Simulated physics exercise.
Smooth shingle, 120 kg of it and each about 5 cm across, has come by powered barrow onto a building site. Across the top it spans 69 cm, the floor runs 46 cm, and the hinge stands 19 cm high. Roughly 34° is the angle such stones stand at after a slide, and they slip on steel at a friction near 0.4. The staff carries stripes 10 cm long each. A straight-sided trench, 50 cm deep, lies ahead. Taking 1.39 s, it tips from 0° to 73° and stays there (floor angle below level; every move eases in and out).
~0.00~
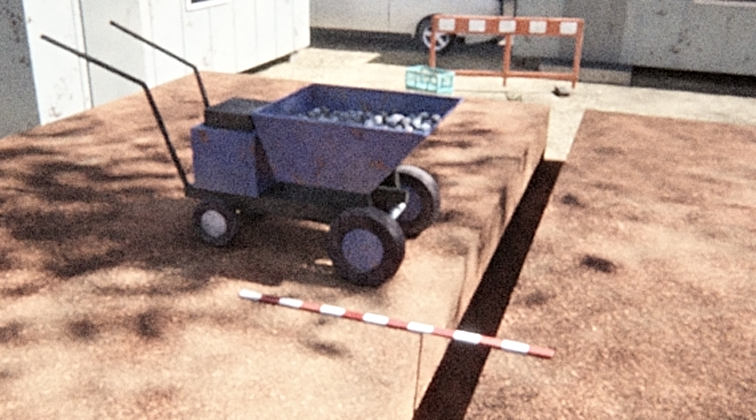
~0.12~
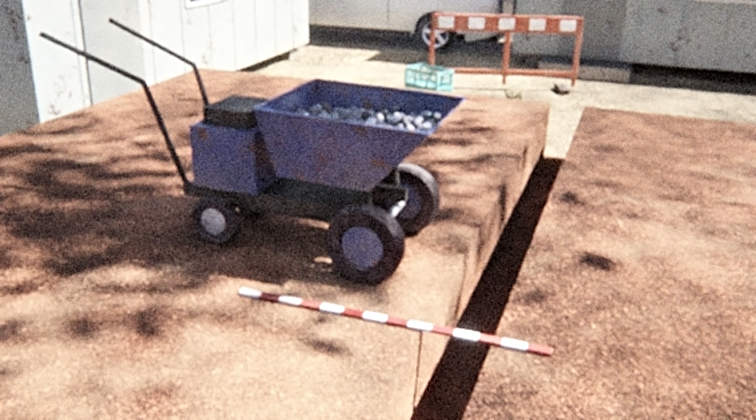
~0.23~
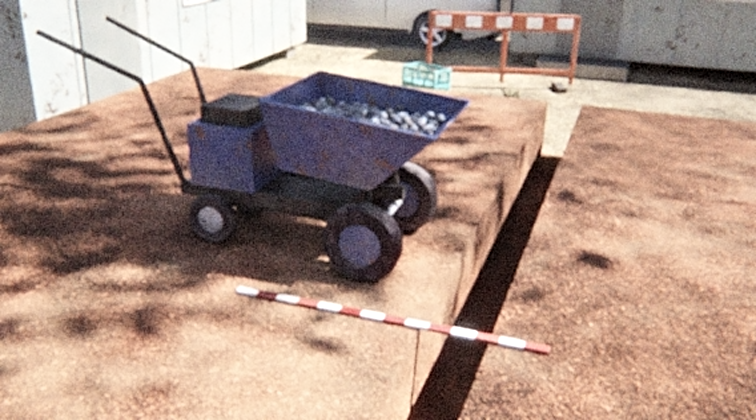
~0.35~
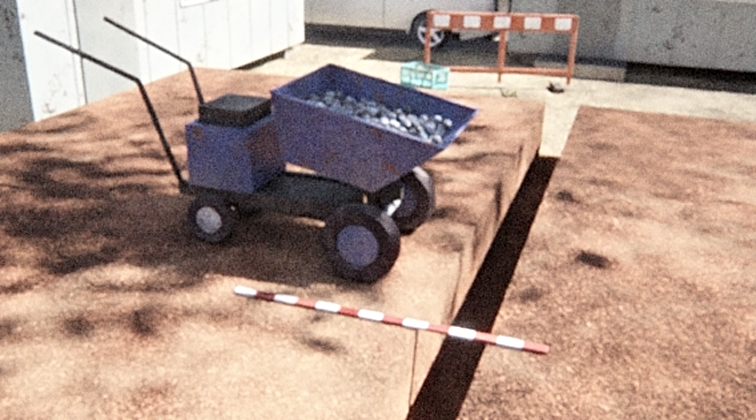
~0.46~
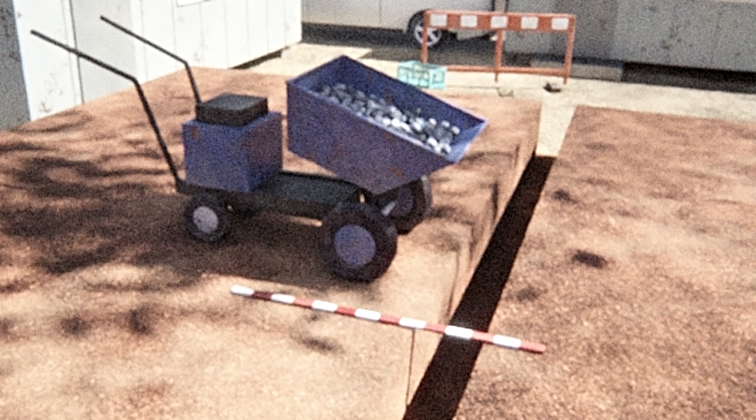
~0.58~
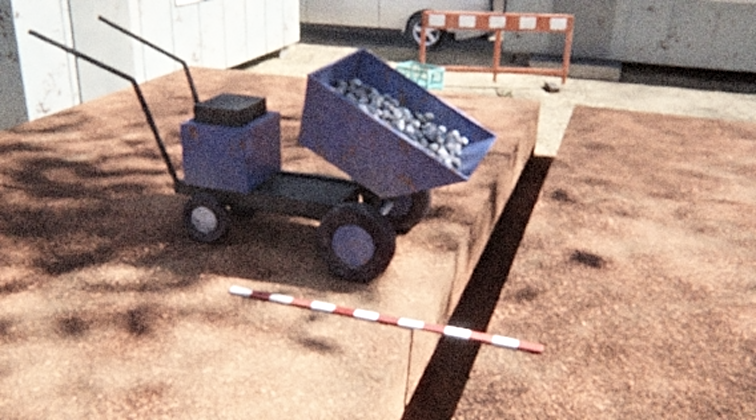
On a building site, the blue tray of a powered barrow loaded with grey stones tilts steadily forward towards a trench.
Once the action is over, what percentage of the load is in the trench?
About 19 in every hundred.
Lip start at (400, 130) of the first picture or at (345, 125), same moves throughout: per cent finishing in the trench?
I'd say some 55 per cent and some 90 per cent.
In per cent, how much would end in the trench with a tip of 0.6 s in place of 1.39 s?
Roughly 15% would finish there.
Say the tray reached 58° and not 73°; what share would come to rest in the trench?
Share in trench: Approx. 30%.
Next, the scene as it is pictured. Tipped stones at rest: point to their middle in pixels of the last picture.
The middle should be near (551, 277).
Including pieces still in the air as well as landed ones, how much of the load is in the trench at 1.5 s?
About 5 per cent by then.
After 1.0 s the floor is at 61°; 100 % in the tray; the foremost stones are at (505, 232).
After 1.5 s the floor is at 73°; 48 % in the tray, 3 % in the trench, 49 % past the trench; the foremost stones are at (636, 312).
After 1.8 s the floor is at 73°; 20 % in the tray, 8 % in the trench, 72 % past the trench; the foremost stones are at (733, 324).
After 3.8 s the floor is at 73°; 8 % in the tray, 19 % in the trench, 73 % past the trench; the foremost stones are past the picture's edge.
